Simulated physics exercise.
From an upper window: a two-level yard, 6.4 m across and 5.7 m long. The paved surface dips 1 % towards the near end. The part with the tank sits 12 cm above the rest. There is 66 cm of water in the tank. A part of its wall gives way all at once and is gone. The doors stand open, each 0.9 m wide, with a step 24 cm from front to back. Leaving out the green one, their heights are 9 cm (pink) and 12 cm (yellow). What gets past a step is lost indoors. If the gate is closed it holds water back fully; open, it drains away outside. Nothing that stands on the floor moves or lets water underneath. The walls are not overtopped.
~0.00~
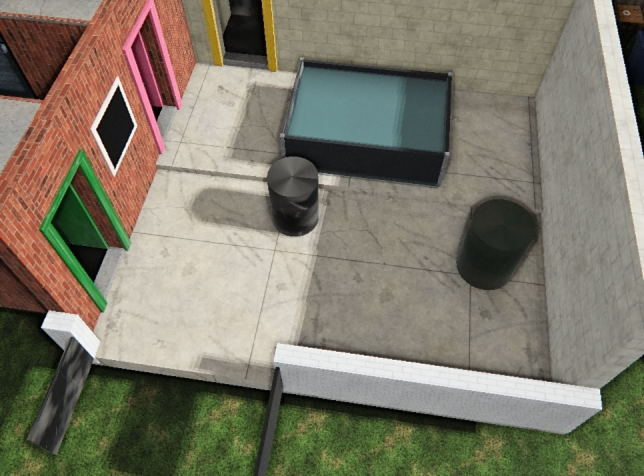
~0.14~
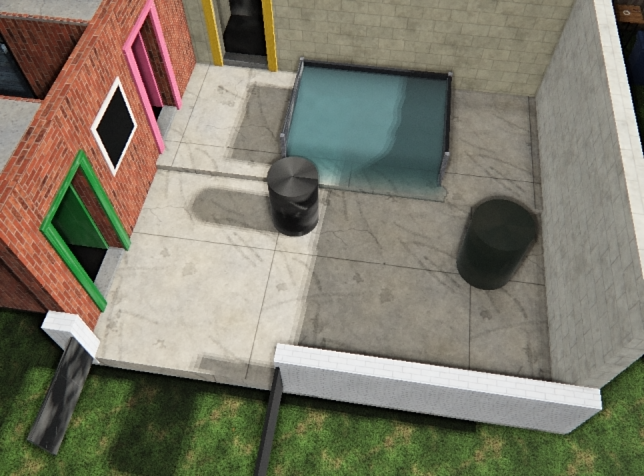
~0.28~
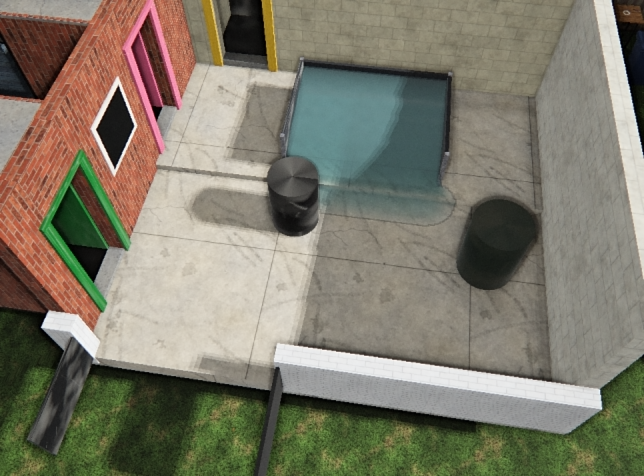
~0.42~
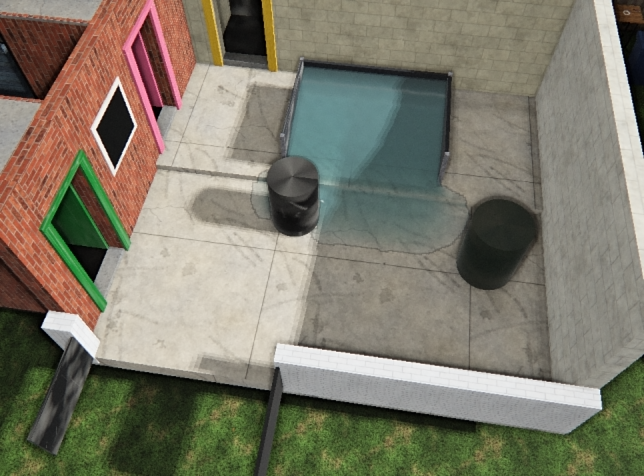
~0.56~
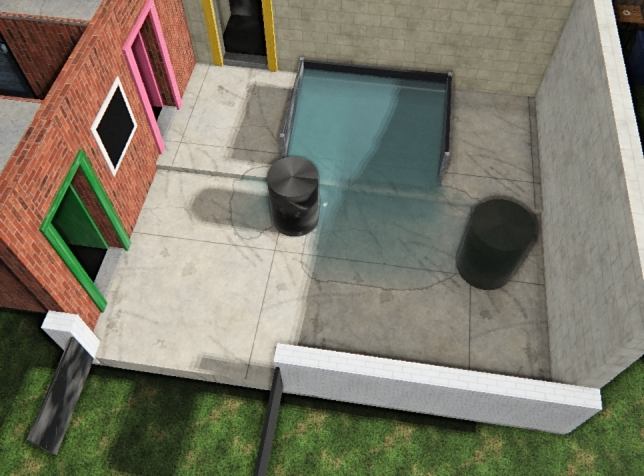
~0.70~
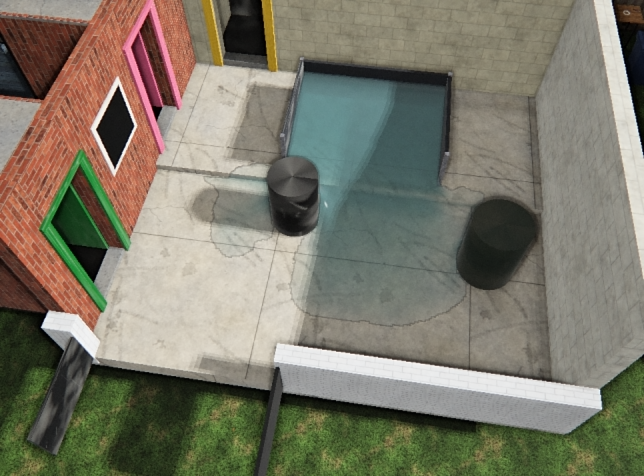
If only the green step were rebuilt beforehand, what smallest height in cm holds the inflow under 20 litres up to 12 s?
Close to 11.5 cm is just enough.
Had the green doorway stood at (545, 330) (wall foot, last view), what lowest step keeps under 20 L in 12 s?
Roughly 20 cm.
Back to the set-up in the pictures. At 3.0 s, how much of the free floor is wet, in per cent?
Near 60 per cent is wet.
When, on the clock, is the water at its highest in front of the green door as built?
At about 5.0 s.
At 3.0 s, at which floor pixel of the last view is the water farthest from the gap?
Near (92, 339).
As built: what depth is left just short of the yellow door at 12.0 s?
Roughly 1.0 cm deep.
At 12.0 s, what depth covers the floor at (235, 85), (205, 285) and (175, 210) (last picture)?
About 1, 7 and 6 cm.
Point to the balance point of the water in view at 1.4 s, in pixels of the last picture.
At about (361, 206).
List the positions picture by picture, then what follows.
The first picture shows the tank at (369, 108) is whole and still, 66 cm deep; the green door at (93, 240) is dry.
In the second picture, water pours out at (362, 164) and has run 0.3 m, to a hidden place; about 9 cm deep outside, 66 cm at the back.
In the third picture, water pours out at (362, 166) and has run 0.7 m, to a hidden place; about 14 cm deep outside, 66 cm at the back.
In the fourth picture, the gap is at (362, 167), the front 1.2 m out at (320, 238); the back of the tank holds 60 cm.
In the fifth picture, the front is at (318, 275), 1.9 m from the gap at (362, 168); 5.0 m2 of floor is wet, 56 cm left at the back.
In the sixth picture, water pours out at (362, 168) and has run 2.5 m, to (316, 311); about 8 cm deep outside, 54 cm at the back; the green door at (93, 240), 4.2 m from the gap, is still 1.6 m from the nearest water.
After 1.4 s water covers 45 % of the floor, deepest (48 cm) near (302, 198); it has not reached the green door.
After 3.0 s water covers 60 % of the floor, deepest (44 cm) near (547, 406); 9 cm at the green door, 6 litres in over its 8 cm step.
After 12.0 s water covers 80 % of the floor, deepest (12 cm) near (451, 392); 5 cm at the green door, 69 litres in over its 8 cm step.
At the green door as built, the water arrived by 1.5 s and peaked near 15 cm at 4.8 s.
With a step of 10 cm, 34 litres would have come in within the 12 s; with 14 cm, 5 litres. So under 20 litres takes about 11.5 cm.
